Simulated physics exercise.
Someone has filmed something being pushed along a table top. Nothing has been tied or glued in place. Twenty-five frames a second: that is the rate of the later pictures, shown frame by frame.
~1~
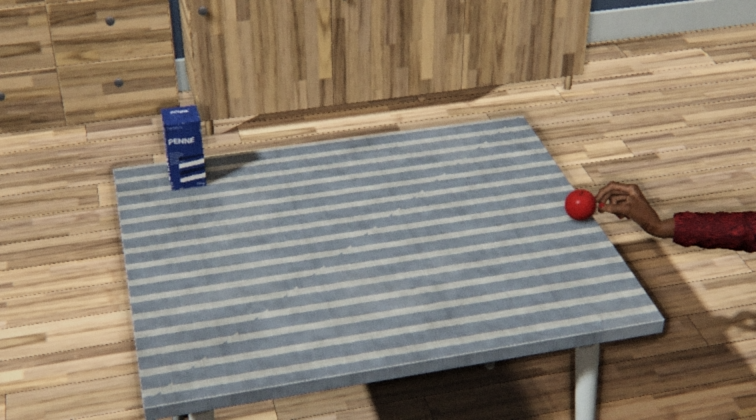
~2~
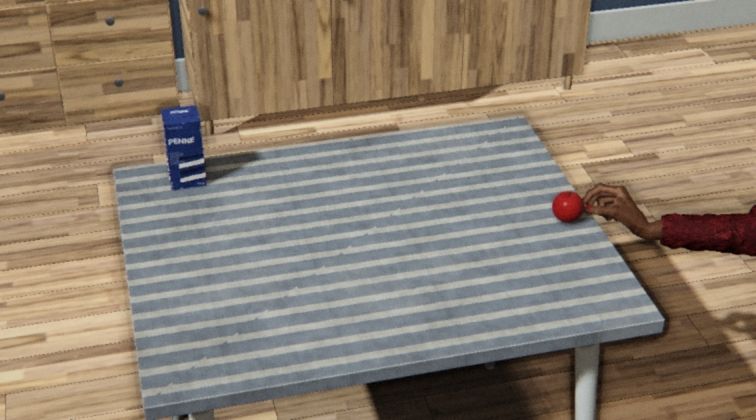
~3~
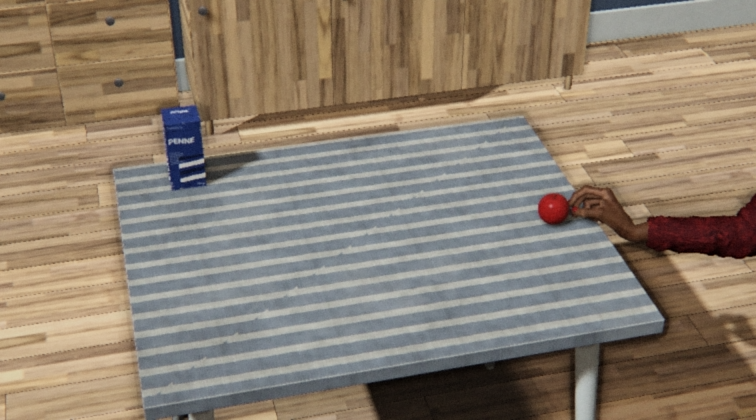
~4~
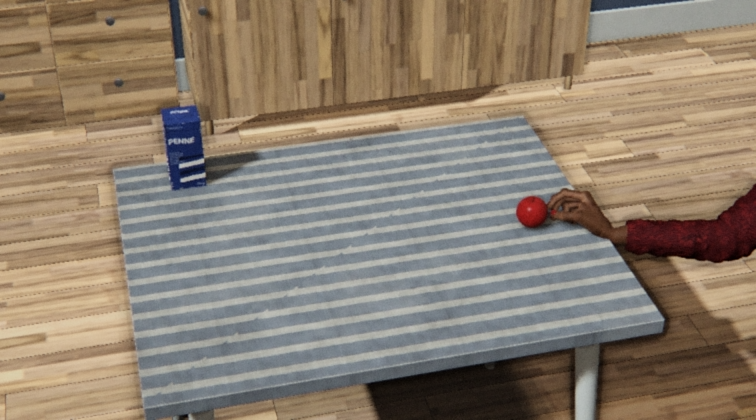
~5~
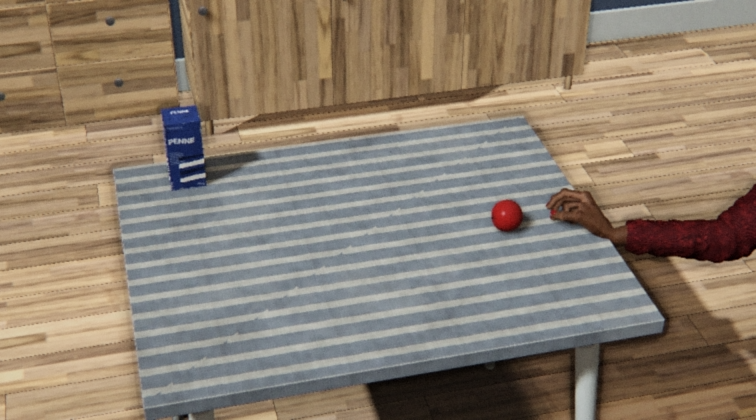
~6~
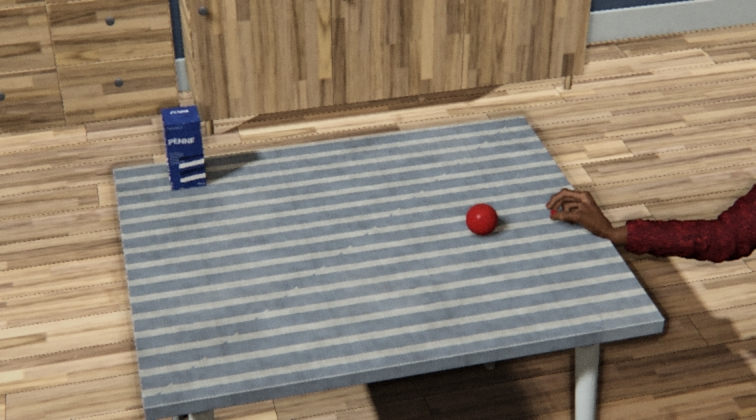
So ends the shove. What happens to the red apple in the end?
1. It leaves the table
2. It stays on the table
1.
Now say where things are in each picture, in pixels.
In the first frame, under the hand; red apple (580, 205).
In the second frame, under the hand; red apple (568, 207).
In the third frame, under the hand; red apple (554, 209).
In the fourth frame, red apple (532, 212).
In the fifth frame, red apple (507, 216) displaced about its own width.
In the sixth frame, red apple (482, 219) displaced well along.
Then, 0.30 s past the last view, red apple displaced well along near (303, 246).
Then, 0.60 s past the last view, red apple displaced well along near (140, 270).
Then, 1.00 s past the last view, red apple now off the table.
Finally, off the table, red apple.
